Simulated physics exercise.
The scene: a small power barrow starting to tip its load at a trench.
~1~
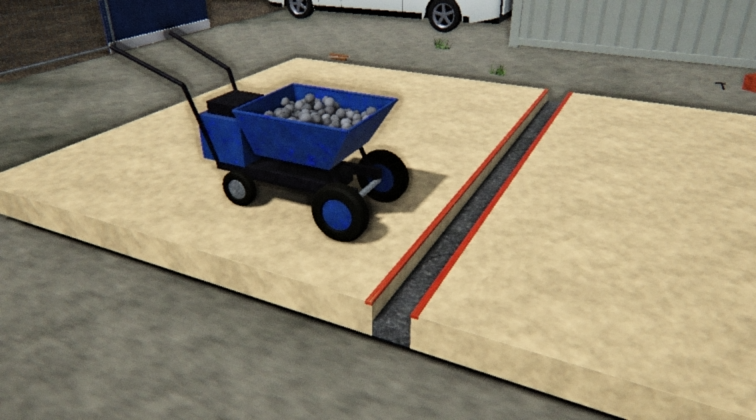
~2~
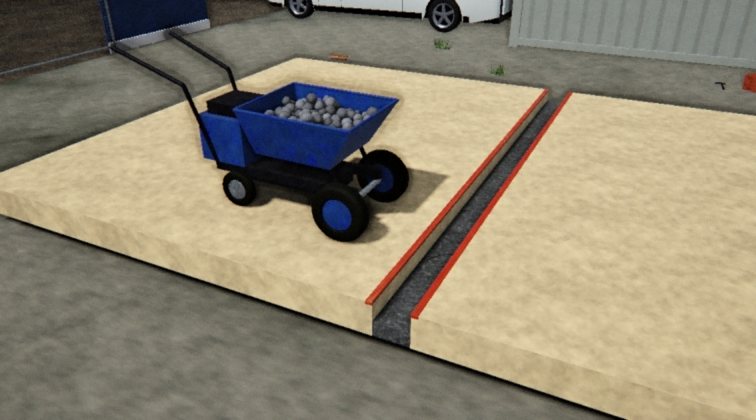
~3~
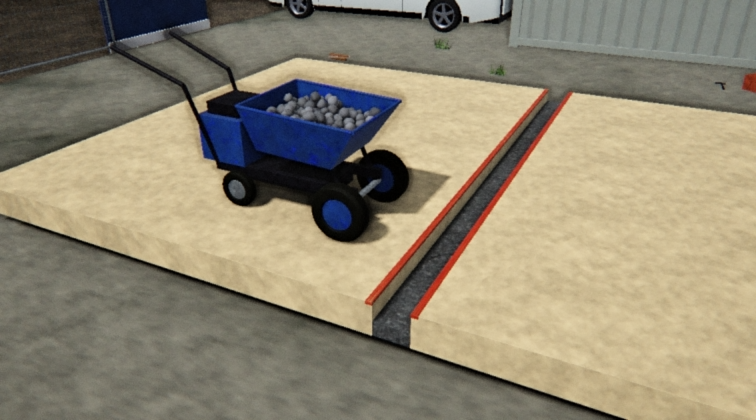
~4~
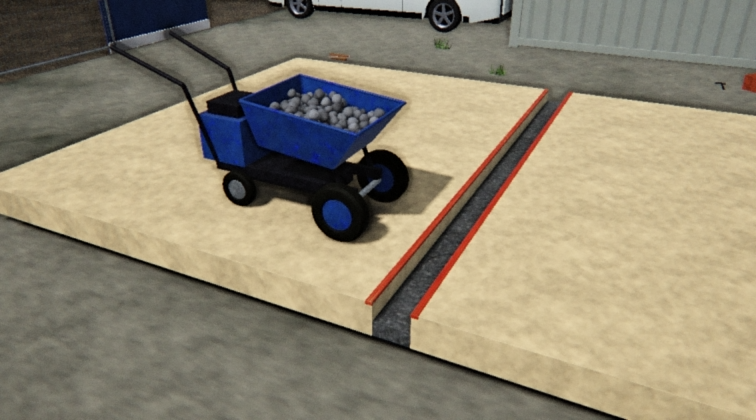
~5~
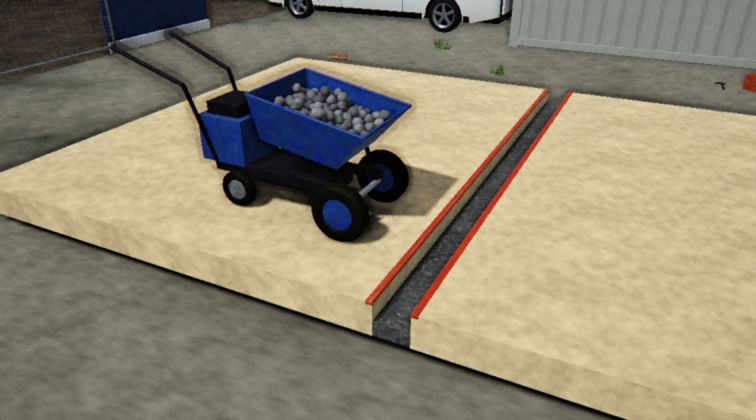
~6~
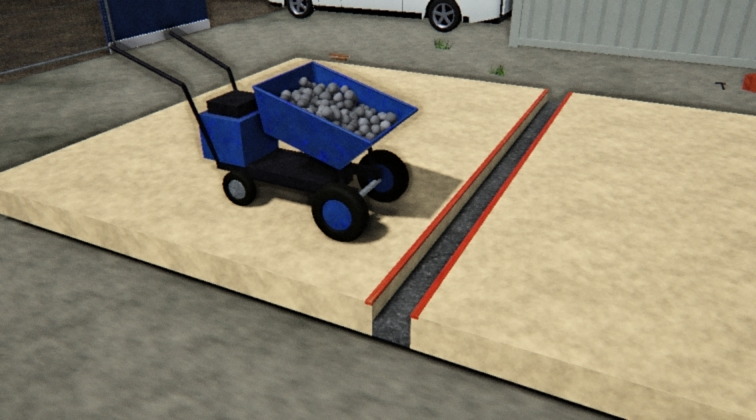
At first, a small blue power barrow loaded with round grey cobbles sits with its skip level on a pale slab, left of a narrow, red-edged trench. The skip then begins to tilt, its back rising and its front leaning right, until it is clearly tipped, while the wheels stay still.
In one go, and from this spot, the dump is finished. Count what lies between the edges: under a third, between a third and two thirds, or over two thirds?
Alright, so the trench is left with a middling share, one to two thirds.
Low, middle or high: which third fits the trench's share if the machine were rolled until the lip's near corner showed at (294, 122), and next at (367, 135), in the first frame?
One to two thirds; less than a third.
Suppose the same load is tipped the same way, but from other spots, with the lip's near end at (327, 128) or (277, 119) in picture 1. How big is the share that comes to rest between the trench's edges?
The first stop gives 60 per cent; the second gives 40 per cent.
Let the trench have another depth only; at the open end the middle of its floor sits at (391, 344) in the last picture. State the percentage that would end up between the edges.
Roughly 50 in a hundred.
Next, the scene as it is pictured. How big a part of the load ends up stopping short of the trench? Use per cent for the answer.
Roughly 0 percent.
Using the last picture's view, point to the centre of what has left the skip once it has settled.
I'd put the middle somewhere around (471, 243).
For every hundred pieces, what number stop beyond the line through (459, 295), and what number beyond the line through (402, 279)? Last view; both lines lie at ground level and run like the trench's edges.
About 40 % and 90 %.
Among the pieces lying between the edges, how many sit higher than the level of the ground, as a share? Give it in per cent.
Roughly 20 %.
Shortly afterwards, skip tipped steeply; the whole lot in the skip.
Next, skip tipped right over; the bulk in the skip; a little in or heaped over the trench; a little beyond it; a little falling.
Some moments later, skip tipped right over; a little in the skip; near a third in or heaped over the trench; near half beyond it; only a few falling.
In the end, skip tipped right over; only a few in the skip; near half in or heaped over the trench; near half beyond it.
